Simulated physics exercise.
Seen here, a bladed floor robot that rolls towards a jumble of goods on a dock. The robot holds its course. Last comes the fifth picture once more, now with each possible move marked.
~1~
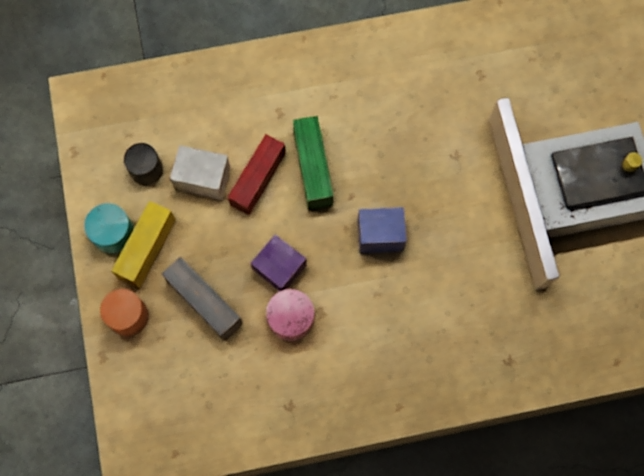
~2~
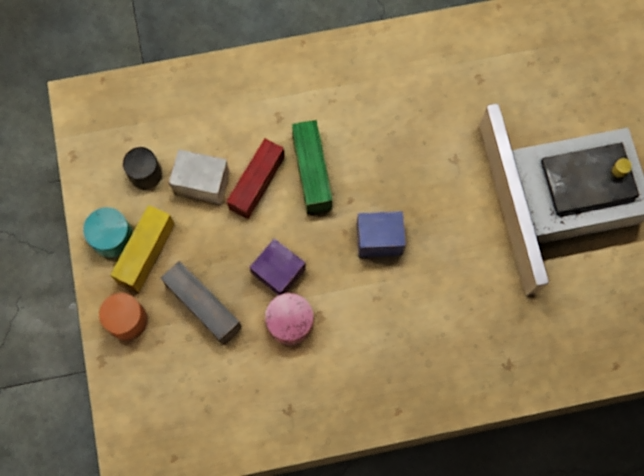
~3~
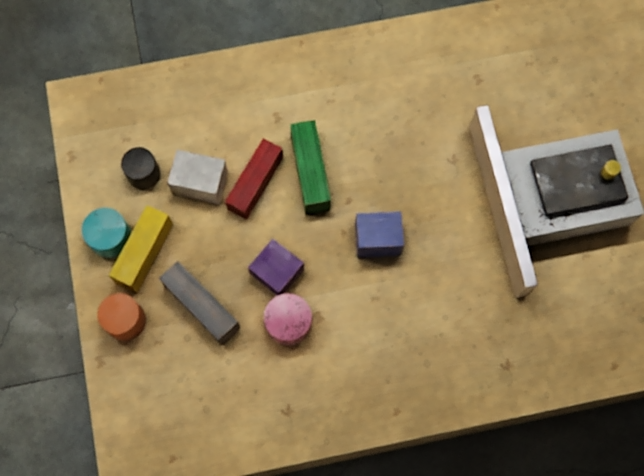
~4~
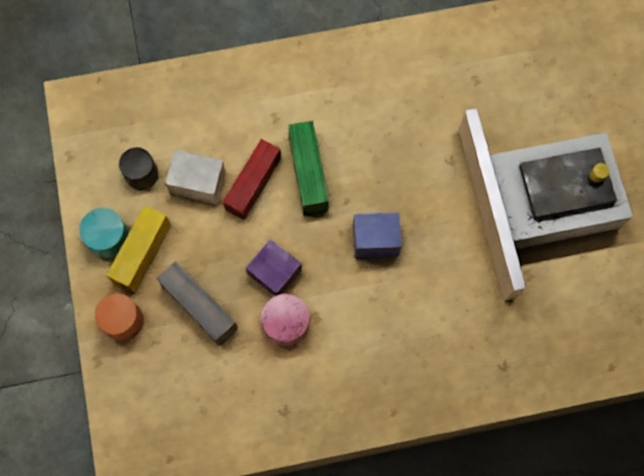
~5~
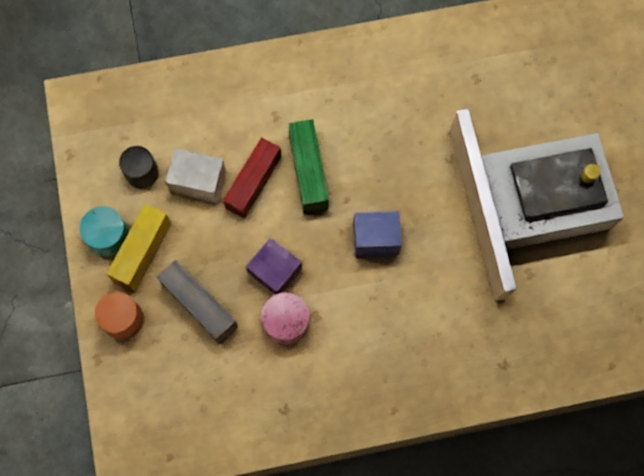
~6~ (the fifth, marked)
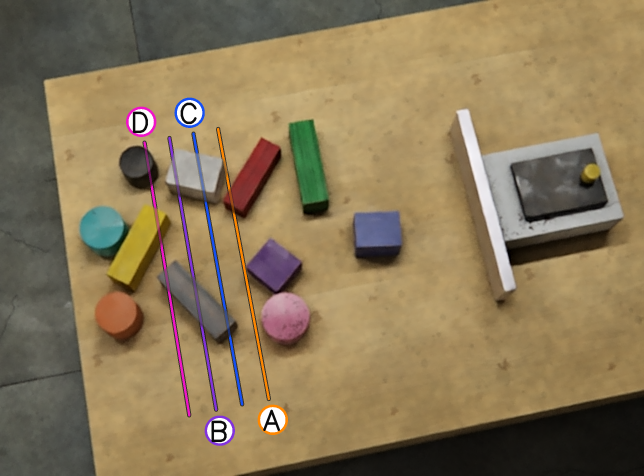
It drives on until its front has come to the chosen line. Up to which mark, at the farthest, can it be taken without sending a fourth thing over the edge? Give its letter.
Stop at D.
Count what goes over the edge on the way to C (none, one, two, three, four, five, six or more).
By then, none.
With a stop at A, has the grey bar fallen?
No.
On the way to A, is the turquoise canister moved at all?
No.
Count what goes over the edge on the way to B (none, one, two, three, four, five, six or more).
In all, none.
On the copy, A at (242, 258); B at (192, 268); C at (217, 263); D at (166, 273).
On D. First, robot (440, 206); blue crate (345, 244); turquoise canister (105, 232).
Then, robot (325, 229); black canister (123, 169); grey bar (176, 311).
Finally, robot (233, 246); orange canister over the edge; turquoise canister over the edge; two fallen.
By contrast, A is within the limit but short; B is within the limit but short; C is within the limit but short.
